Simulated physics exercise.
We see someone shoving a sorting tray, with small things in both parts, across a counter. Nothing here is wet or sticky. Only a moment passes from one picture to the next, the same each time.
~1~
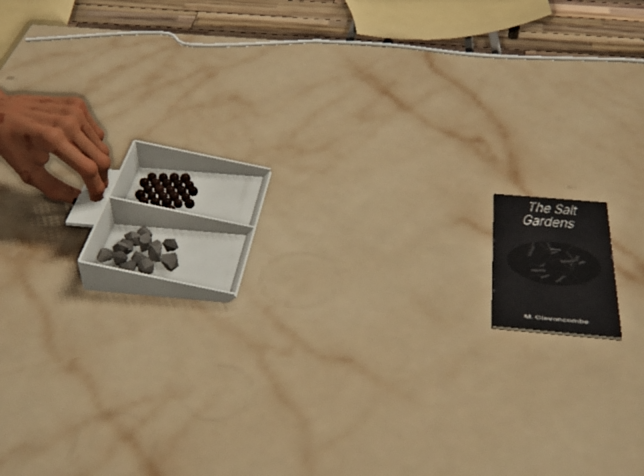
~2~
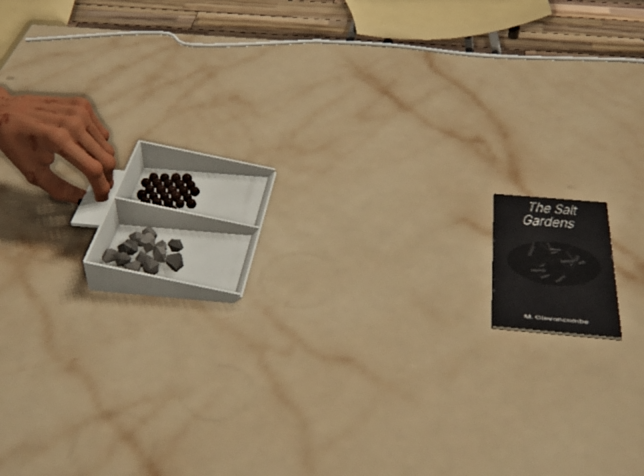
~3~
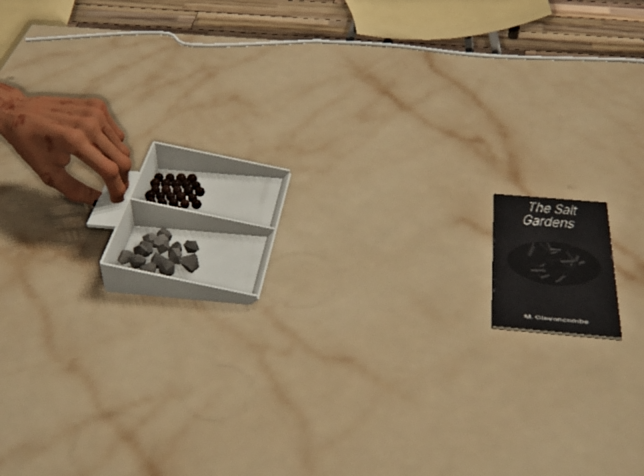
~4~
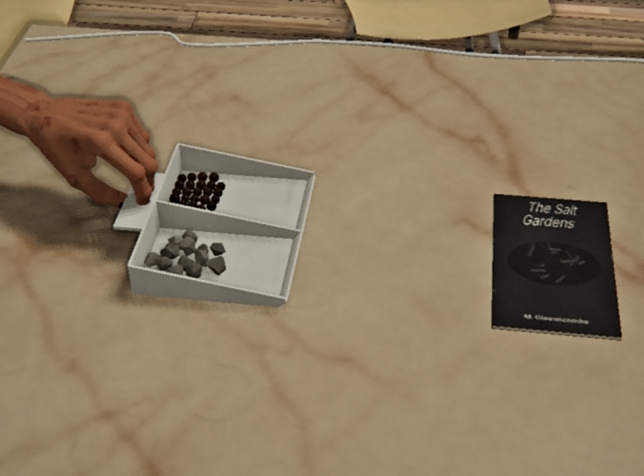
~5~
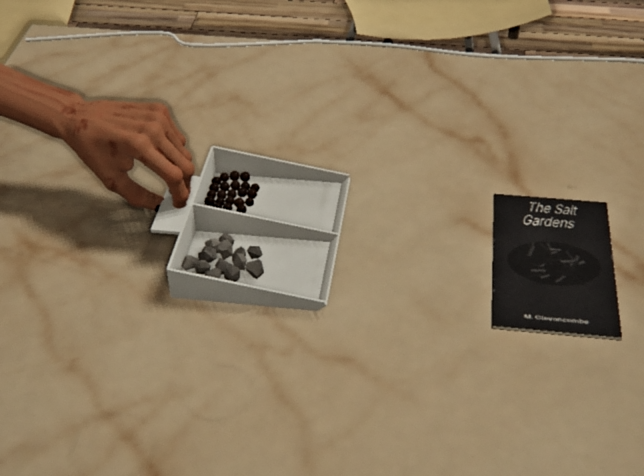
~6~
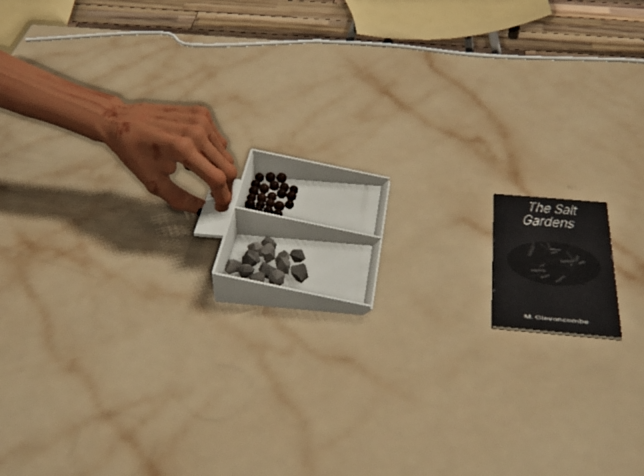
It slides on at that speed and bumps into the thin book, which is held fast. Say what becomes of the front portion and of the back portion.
The front portion keeps within its part; the back portion throws some past the low edge.
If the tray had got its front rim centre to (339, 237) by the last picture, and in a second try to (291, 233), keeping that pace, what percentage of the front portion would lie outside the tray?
The first gives 0 %, the second 0 %.
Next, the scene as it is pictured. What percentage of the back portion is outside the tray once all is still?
Close to 40 per cent.
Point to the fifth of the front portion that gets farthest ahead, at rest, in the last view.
At about (482, 294).
Then, 0.08 s past the last view, tray still sliding, front rim near (442, 246); front portion all inside; back portion all inside.
Then, 0.25 s past the last view, tray stopped at the thin book; front portion all inside, moved towards the front rim; back portion all inside, moved towards the front rim.
Then, 0.46 s past the last view, tray stopped at the thin book; front portion all inside, moved towards the front rim; back portion about half out of the tray.
Finally, tray stopped at the thin book; front portion all inside, moved towards the front rim; back portion about half out of the tray.
